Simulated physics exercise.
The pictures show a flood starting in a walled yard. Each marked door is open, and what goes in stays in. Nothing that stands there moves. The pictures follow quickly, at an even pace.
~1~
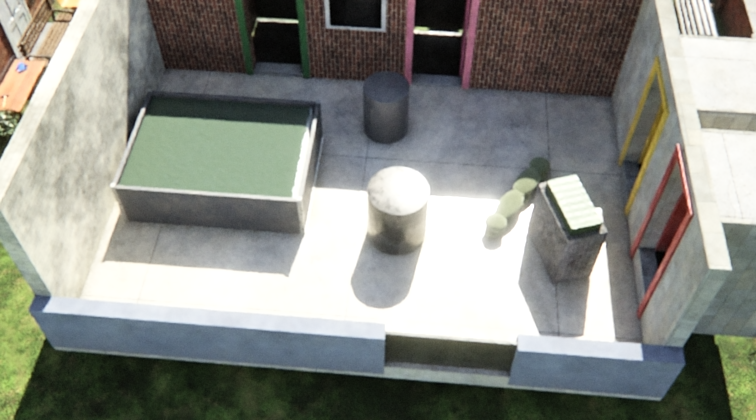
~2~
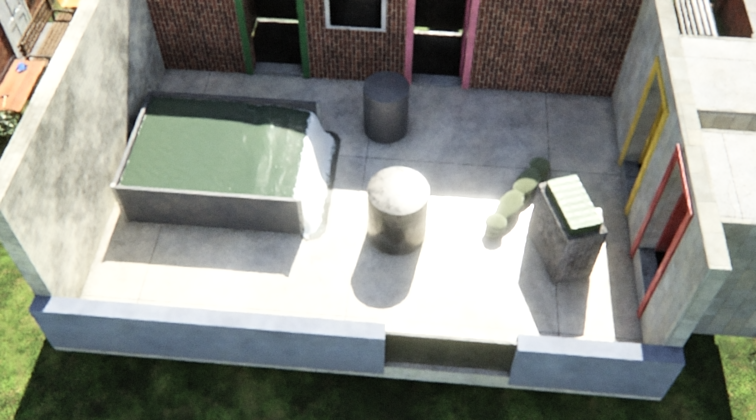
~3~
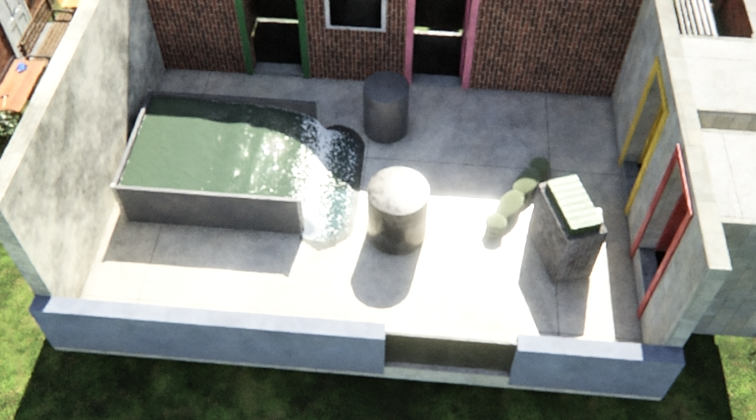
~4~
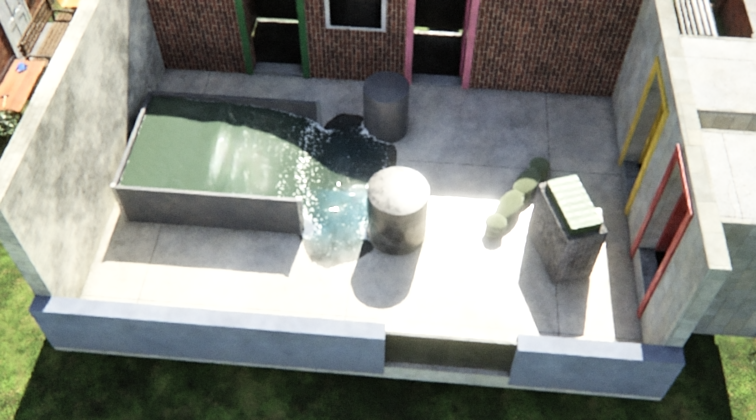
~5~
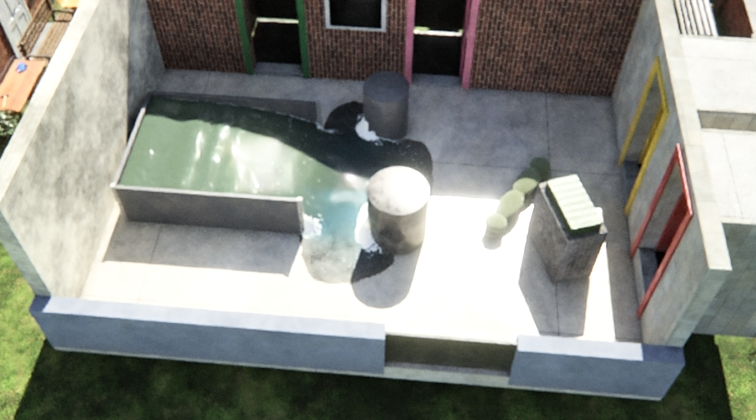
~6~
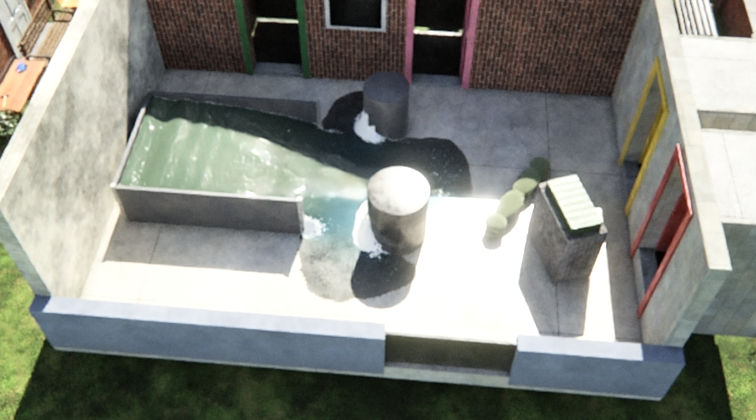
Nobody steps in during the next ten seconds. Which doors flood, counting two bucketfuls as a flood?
One by one: The pink door takes more than that; the yellow door stays under that; the green door stays under that; the red door stays under that.
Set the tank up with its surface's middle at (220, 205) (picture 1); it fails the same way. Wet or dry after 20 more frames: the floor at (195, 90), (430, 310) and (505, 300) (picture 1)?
As listed: Dry, under water, wet.
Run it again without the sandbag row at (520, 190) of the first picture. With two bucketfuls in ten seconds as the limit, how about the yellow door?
One by one: Yellow door passes that mark.
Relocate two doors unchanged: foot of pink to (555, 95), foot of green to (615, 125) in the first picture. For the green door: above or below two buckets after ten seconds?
In short: Green passes that mark.
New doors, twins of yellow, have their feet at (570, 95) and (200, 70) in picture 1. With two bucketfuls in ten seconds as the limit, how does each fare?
In that order: Goes over, holds.
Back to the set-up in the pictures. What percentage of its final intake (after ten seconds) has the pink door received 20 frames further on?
I make it 0 per cent.
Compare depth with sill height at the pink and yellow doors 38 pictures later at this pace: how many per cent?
In turn 160 and 70 per cent.
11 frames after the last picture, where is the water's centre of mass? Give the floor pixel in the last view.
I would point to (345, 184).
A moment on, water covers 30 % of the floor; the pink door not reached, the yellow door not reached, the green door not reached, the red door not reached.
Next, water covers 55 % of the floor; the pink door wet at the sill, nothing in, the yellow door wet at the sill, nothing in, the green door wet at the sill, nothing in, the red door not reached.
Then, water covers 75 % of the floor; the pink door wet at the sill, nothing in, the yellow door wet at the sill, nothing in, the green door wet at the sill, nothing in, the red door wet at the sill, nothing in.
Later, water covers 95 % of the floor; the pink door over two buckets in, the yellow door wet at the sill, nothing in, the green door wet at the sill, nothing in, the red door wet at the sill, nothing in.
In the end, water covers 95 % of the floor; the pink door over two buckets in, the yellow door under two buckets in, the green door wet at the sill, nothing in, the red door wet at the sill, nothing in.
